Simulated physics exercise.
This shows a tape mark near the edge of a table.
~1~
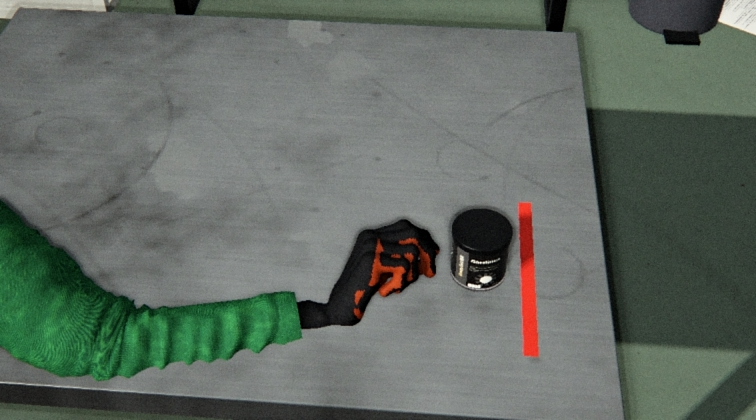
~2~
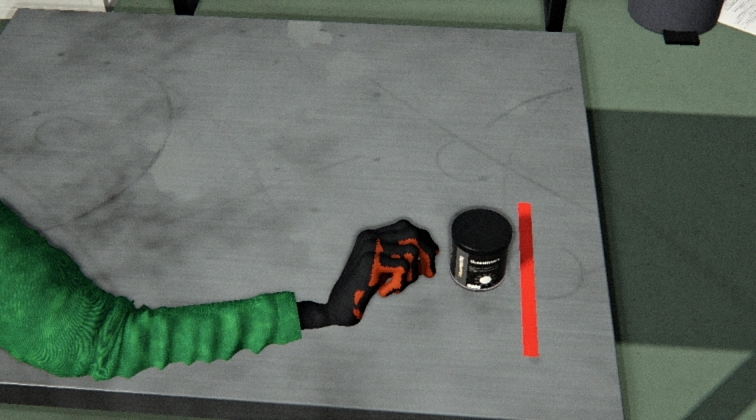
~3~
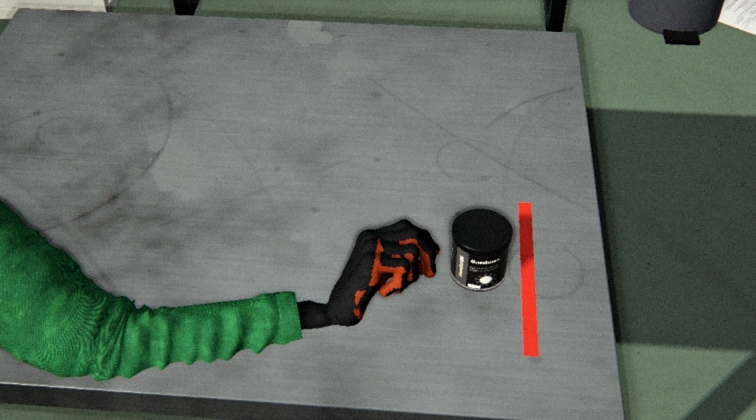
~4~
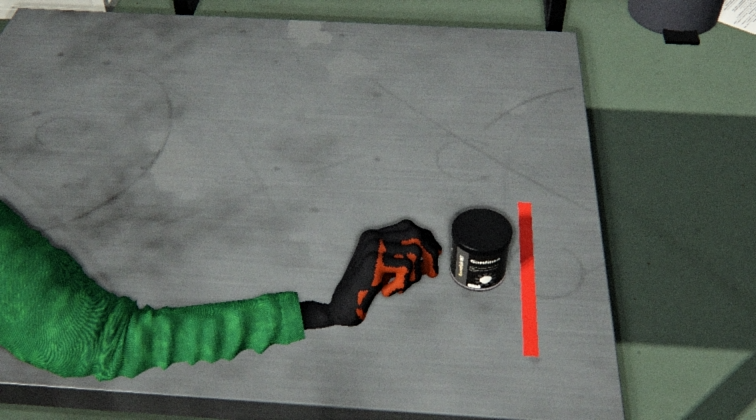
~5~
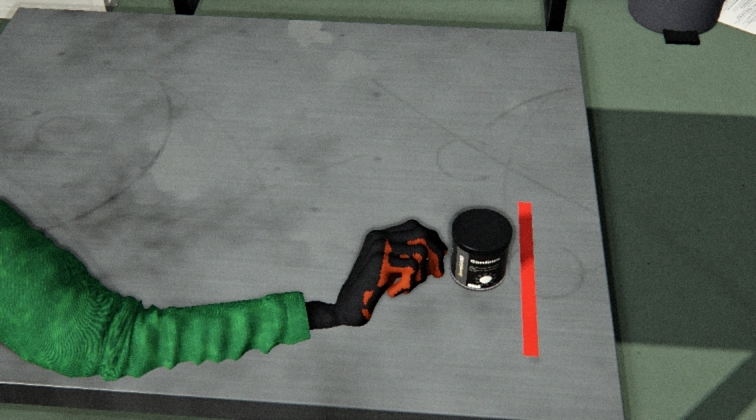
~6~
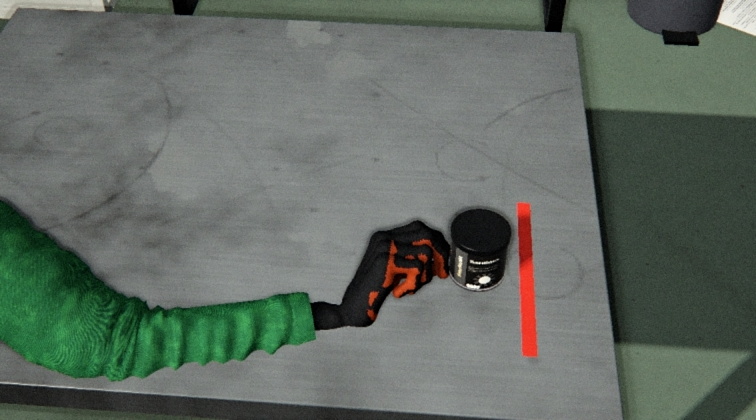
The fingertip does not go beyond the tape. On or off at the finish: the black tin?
In the end the black tin remains on top.
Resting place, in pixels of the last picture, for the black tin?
Around (567, 256).
Then, 0.32 s after the last picture, black tin moved a little near (508, 252).
Then, 0.64 s after the last picture, black tin moved about its own width near (541, 254).
At rest, the black tin is still on the table, near (567, 256).
